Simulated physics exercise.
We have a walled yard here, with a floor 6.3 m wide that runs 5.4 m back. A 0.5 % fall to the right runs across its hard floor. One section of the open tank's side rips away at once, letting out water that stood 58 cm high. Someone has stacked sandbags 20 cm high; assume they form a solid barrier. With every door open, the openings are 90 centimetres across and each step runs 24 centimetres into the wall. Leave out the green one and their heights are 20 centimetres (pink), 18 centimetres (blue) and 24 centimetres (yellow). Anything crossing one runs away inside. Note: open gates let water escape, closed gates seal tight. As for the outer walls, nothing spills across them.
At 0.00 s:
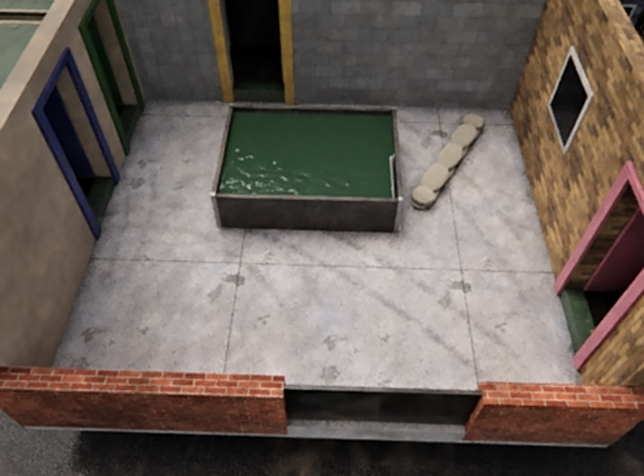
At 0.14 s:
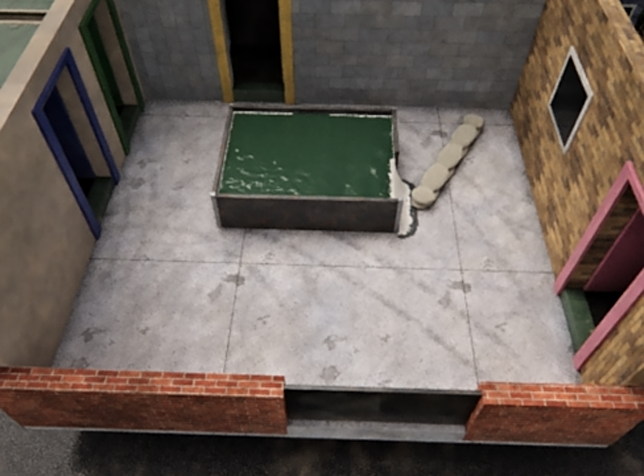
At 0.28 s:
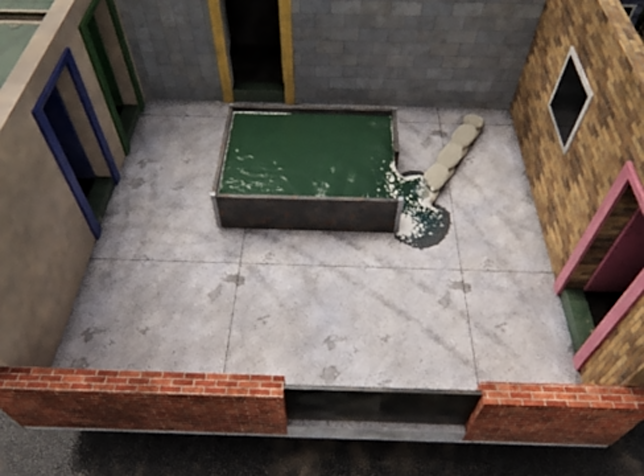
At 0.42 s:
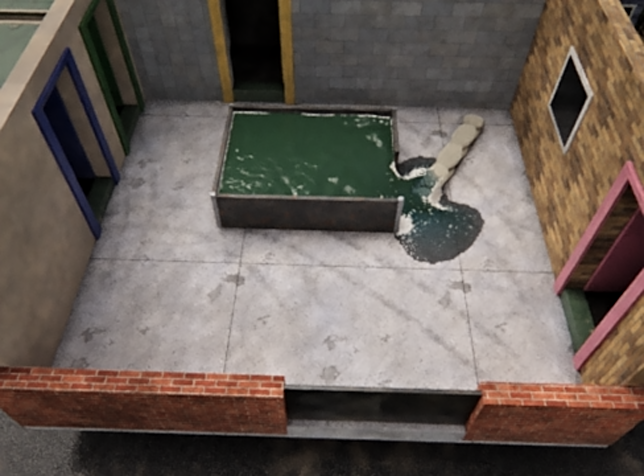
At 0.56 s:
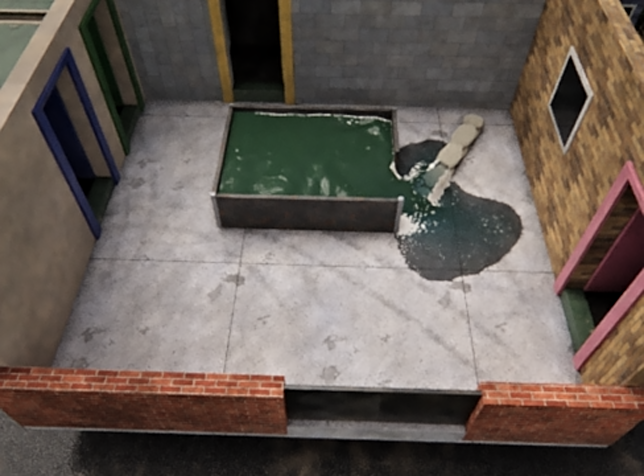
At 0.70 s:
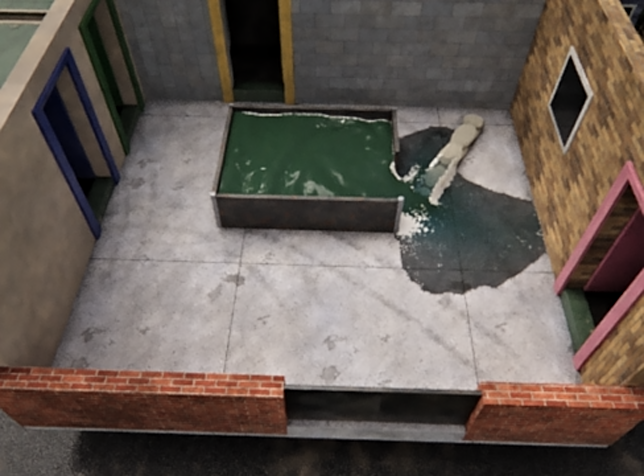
In a walled yard, green water pours from an open tank's right side and spreads rightward.
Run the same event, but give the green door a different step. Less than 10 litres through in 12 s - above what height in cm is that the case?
Above about 8.5 cm.
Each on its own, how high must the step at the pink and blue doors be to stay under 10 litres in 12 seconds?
About 16 cm at pink and about 7.0 cm at blue.
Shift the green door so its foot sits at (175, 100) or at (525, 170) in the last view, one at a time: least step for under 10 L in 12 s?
In turn: About 8.0 cm, about 12.5 cm.
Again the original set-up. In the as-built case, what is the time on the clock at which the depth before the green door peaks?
Around 7.0 s, give or take.
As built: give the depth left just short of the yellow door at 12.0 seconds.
About 11.0 cm.
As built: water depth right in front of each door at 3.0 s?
Depth (cm): Pink 16 / blue 0 / yellow 1 / green 0.
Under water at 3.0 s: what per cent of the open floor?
The wet part is about 40 per cent.
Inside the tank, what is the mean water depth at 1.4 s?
Mean depth: Approx. 45 cm.
After 1.4 s water covers 25 % of the floor, deepest (42 cm) near (403, 207); it has not reached the green door.
After 3.0 s water covers 40 % of the floor, deepest (30 cm) near (573, 400); it has not reached the green door.
After 12.0 s water covers 95 % of the floor, deepest (12 cm) near (234, 129); 11 cm at the green door, 0 litres in over its 16 cm step.
At the green door as built, the water arrived by 5.8 s and peaked near 11 cm at 7.2 s.
Run again over the same 12 s with other heights there, 22 litres in over 7 cm, 4 litres over 9.5 cm. The limit of 10 litres is kept from about 8.5 cm up.
